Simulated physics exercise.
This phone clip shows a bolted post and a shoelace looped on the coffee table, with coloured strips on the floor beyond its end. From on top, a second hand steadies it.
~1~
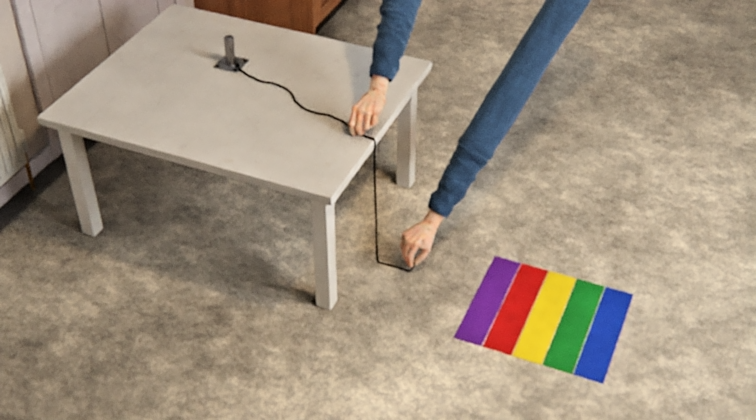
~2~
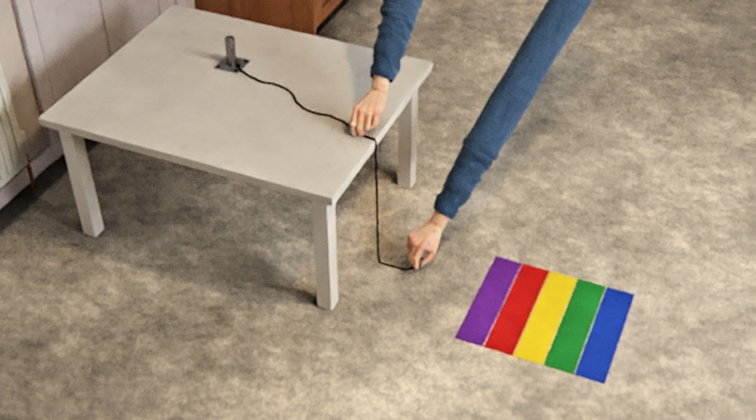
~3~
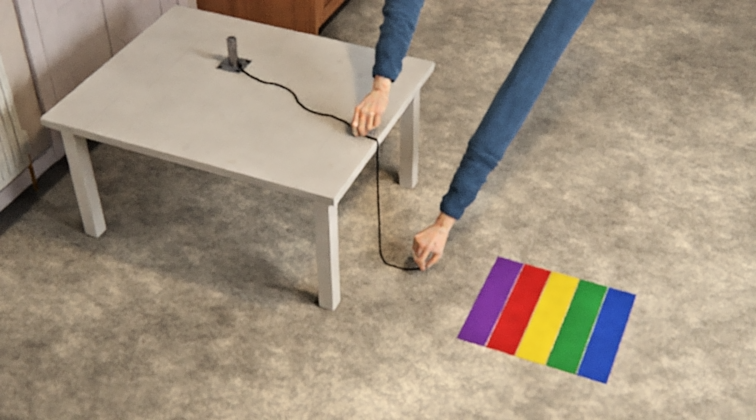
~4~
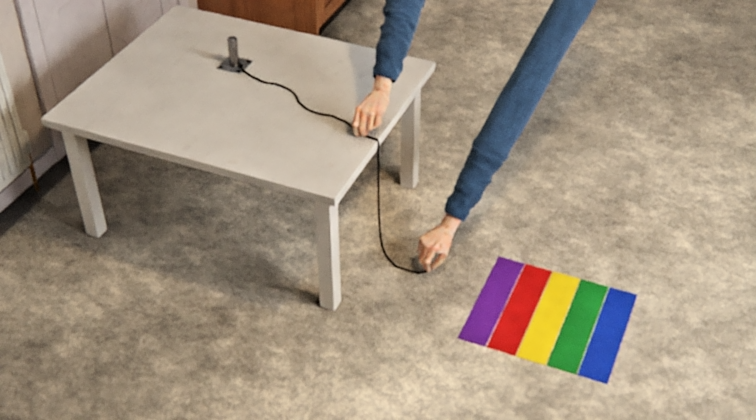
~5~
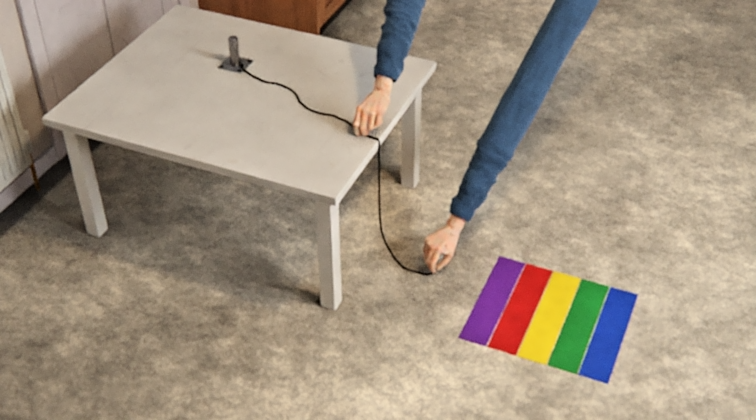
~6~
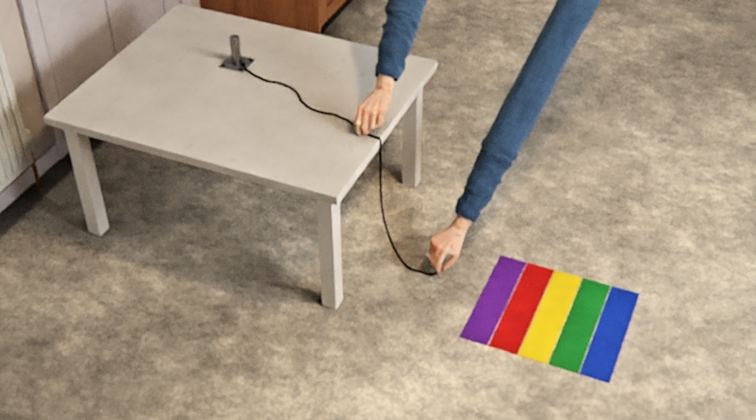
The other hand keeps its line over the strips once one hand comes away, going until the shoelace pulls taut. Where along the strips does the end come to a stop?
Above the red strip.
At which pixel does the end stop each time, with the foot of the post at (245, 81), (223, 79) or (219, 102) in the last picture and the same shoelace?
Try by try: (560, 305), (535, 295) and (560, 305).
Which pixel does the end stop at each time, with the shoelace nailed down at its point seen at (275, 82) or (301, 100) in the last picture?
It would be somewhere around (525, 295) the first time and (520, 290) the second.
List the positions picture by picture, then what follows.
In the first picture, end (413, 264); purple (475, 326); red (504, 335); yellow (534, 344); green (563, 353); blue (594, 362).
In the second picture, end (419, 265); shoelace through (254, 78) (295, 100) (339, 120) (376, 155) (377, 206) (378, 253).
In the third picture, end (425, 267).
In the fourth picture, end (431, 268); shoelace through (256, 78) (298, 100) (342, 120) (378, 155) (379, 206) (386, 255).
In the fifth picture, end (436, 269).
In the sixth picture, end (442, 270); shoelace through (258, 77) (300, 99) (344, 119) (380, 154) (382, 205) (398, 255).
Soon after, end near (480, 281); short of the strips.
Then, end near (509, 289); over purple.
At full stretch, end near (525, 294); over red. It gets as far as the red strip.
